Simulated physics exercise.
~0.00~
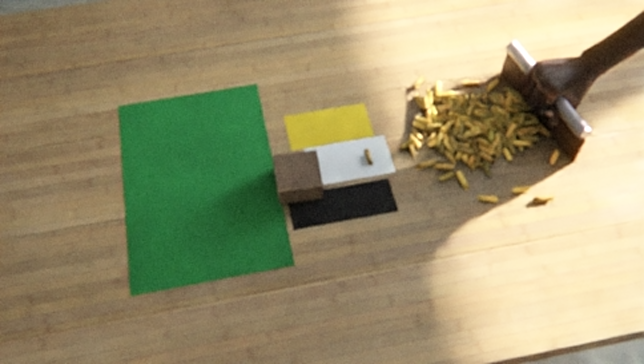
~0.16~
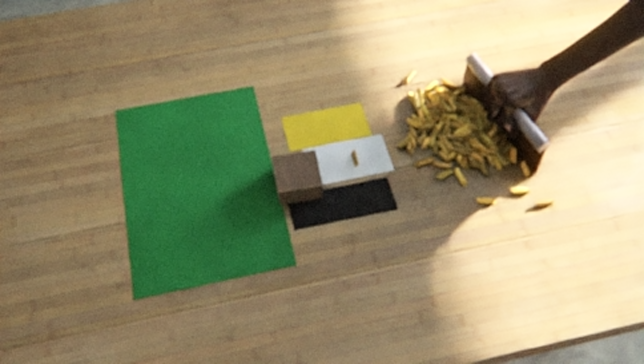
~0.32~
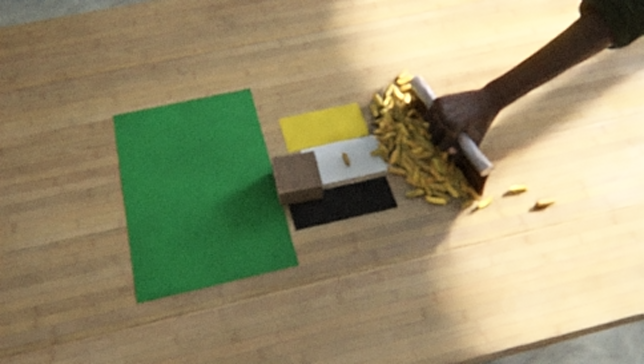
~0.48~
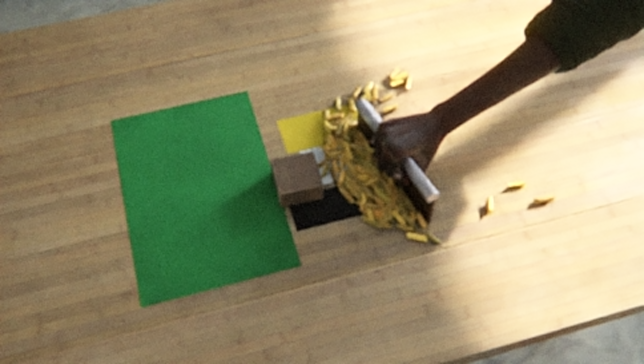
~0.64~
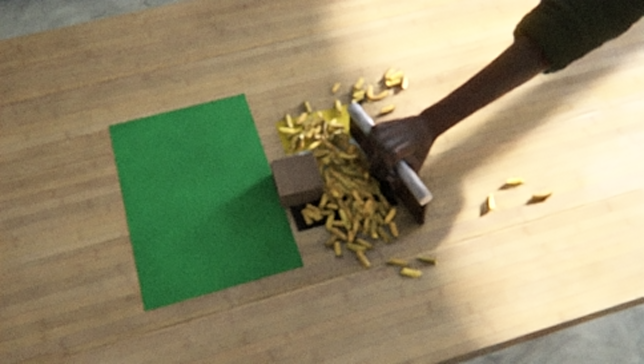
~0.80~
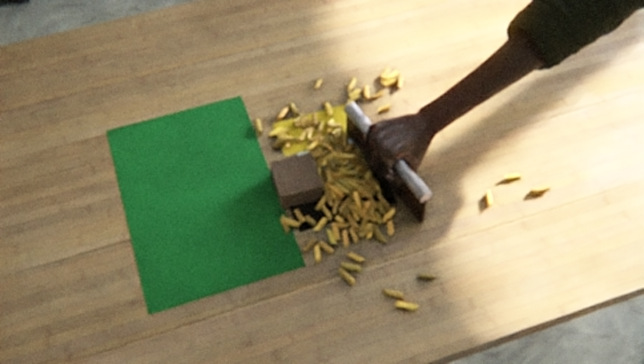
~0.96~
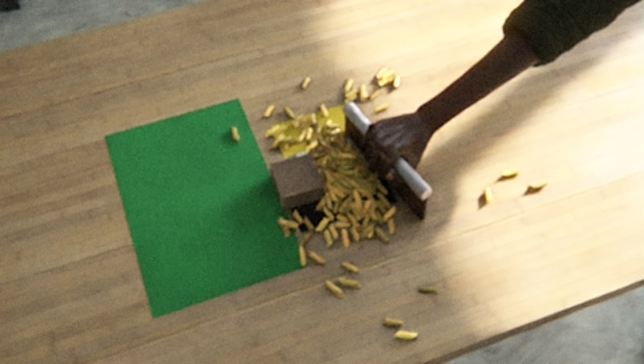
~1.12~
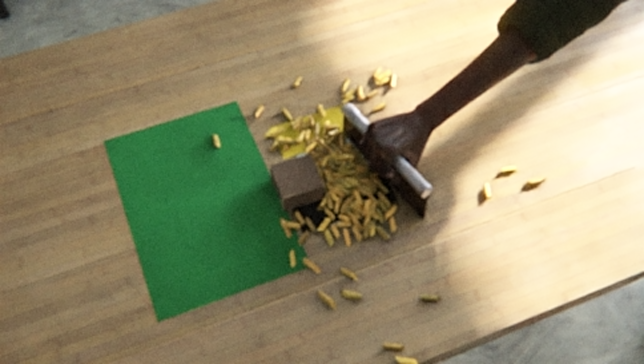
The clip opens on a wooden tabletop where a hand holds a scraper beside a heap of yellow pasta pieces, with green, yellow, white and black mats and a brown block to the left. The hand pushes the scraper left, bunching the heap against the blade and leaving a few pieces behind. The pasta sweeps over the white mat and its neighbours toward the block. The scraper then halts, while loose pieces keep sliding and spread around the block. At the end, most lie heaped between blade and block, with a few on the green mat and others scattered across bare wood.
